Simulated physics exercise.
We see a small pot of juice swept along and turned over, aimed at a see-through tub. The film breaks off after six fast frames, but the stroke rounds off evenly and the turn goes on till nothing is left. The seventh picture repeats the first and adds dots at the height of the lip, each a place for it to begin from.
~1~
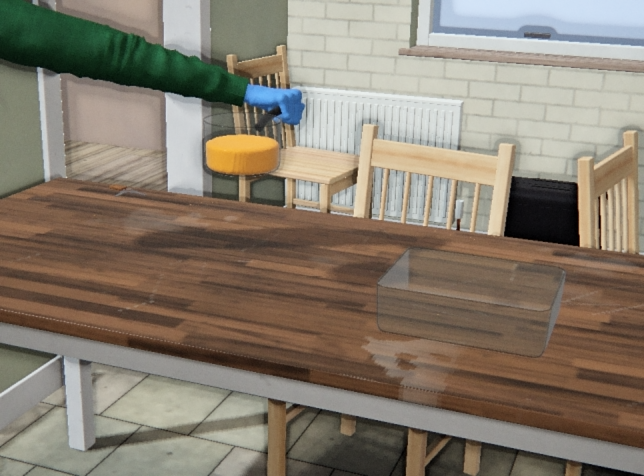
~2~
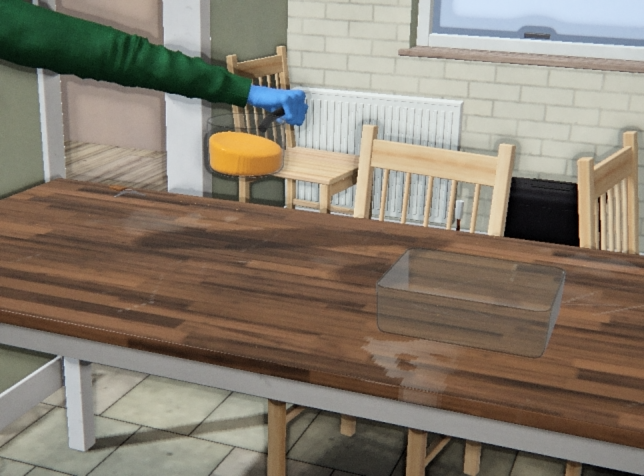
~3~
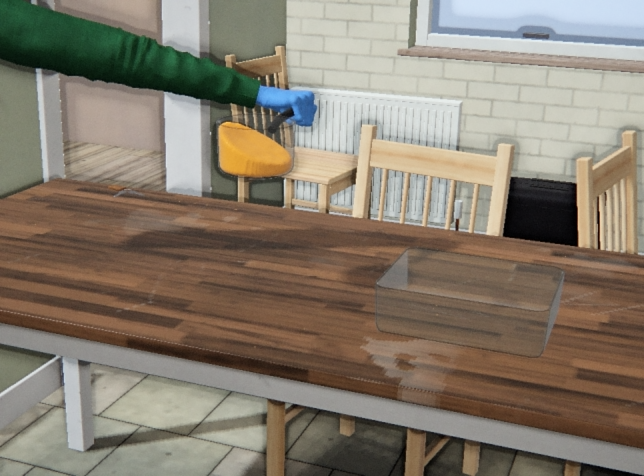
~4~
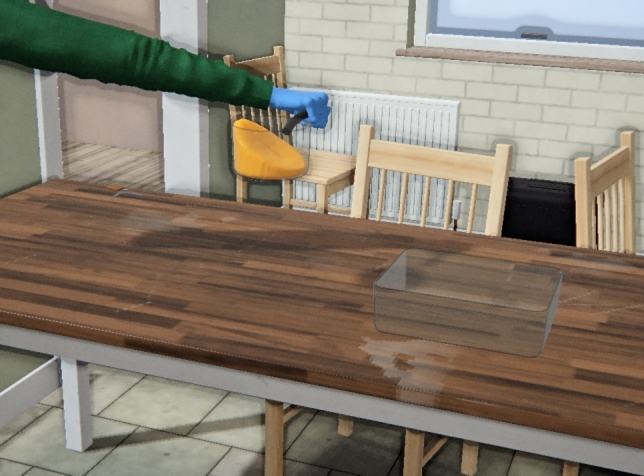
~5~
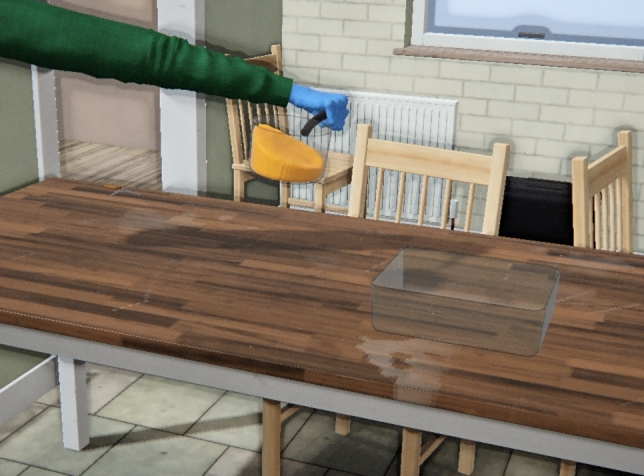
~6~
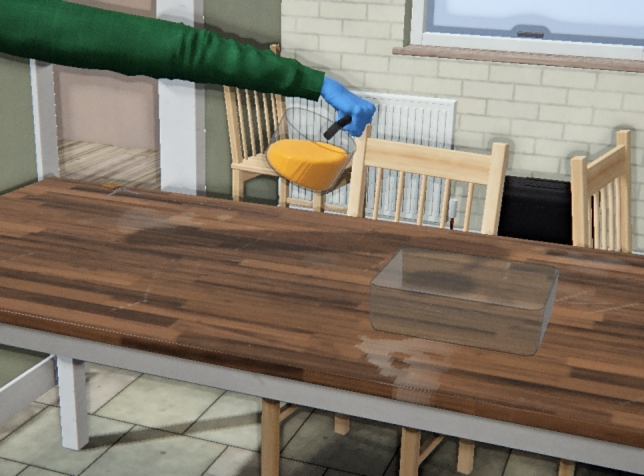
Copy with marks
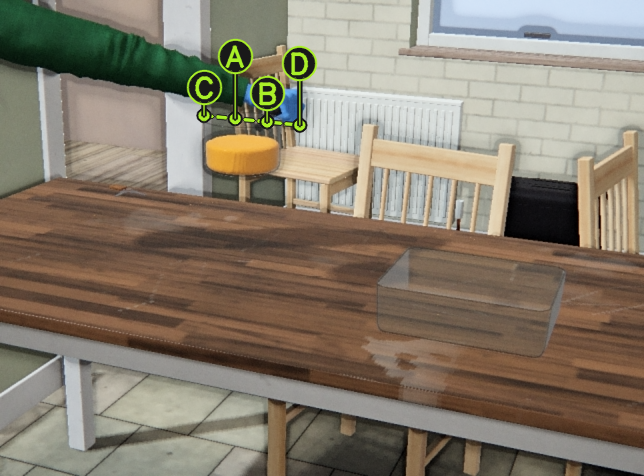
A blue-gloved hand on a green-sleeved arm, reaching in from the left, holds a small orange pot by a dark handle above the far side of a brown wooden table. Seen from slightly above in a tiled-floor room, a clear tub sits right of centre, with pale chairs, a white radiator and a brick wall behind. The arm carries the pot rightward, its tilt changing along the way, while the view barely shifts.
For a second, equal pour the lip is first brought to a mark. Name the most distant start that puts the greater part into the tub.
A.
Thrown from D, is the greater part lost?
No, that is safe.
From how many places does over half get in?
Three of the four.
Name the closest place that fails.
C it is.
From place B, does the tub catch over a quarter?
Yes, clearly.
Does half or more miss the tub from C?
Yes.
On the marked copy, A at (235, 118); B at (267, 121); C at (204, 115); D at (299, 125).
With A, about 62 % lands in the tub, 19 % falls short and 19 % goes beside or beyond.
With B, about 66 % lands in the tub, 8 % falls short and 27 % goes beside or beyond.
With C, about 24 % lands in the tub, 69 % falls short and 6 % goes beside or beyond.
With D, about 64 % lands in the tub, 10 % falls short and 27 % goes beside or beyond.
